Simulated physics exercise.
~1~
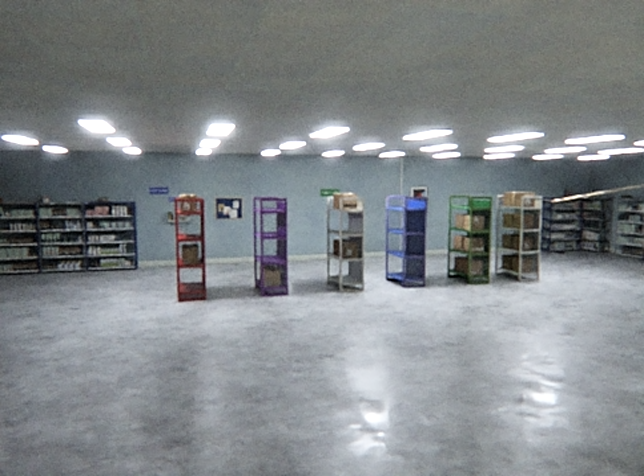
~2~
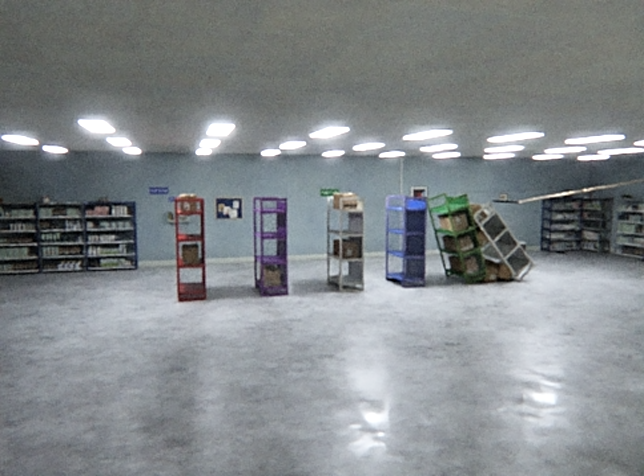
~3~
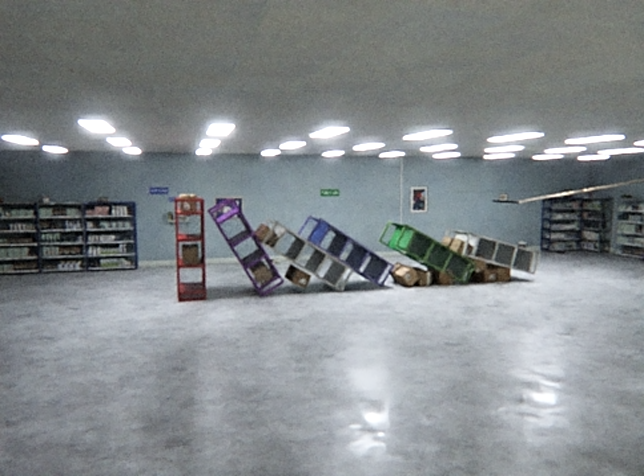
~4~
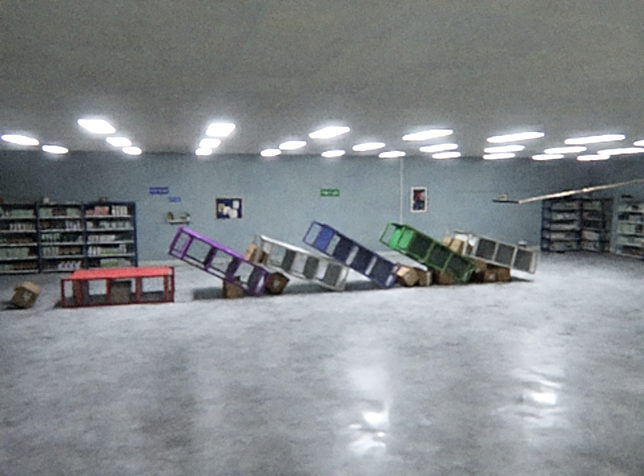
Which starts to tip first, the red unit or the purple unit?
The purple unit starts to tip first, while the red one is still upright. The red unit goes over only after that.
A long pole at the right moves left against the end unit in a row of six open shelves standing in a large, brightly lit storeroom. The pale end unit tips left into the green one, which begins to lean as well. The topple runs down the row through the blue unit and the next pale one, spilling boxes, until the purple unit tilts toward the red. The red unit then goes over to the left. It ends flat on the floor with boxes near it, while the other five rest steeply slanted, none left standing.
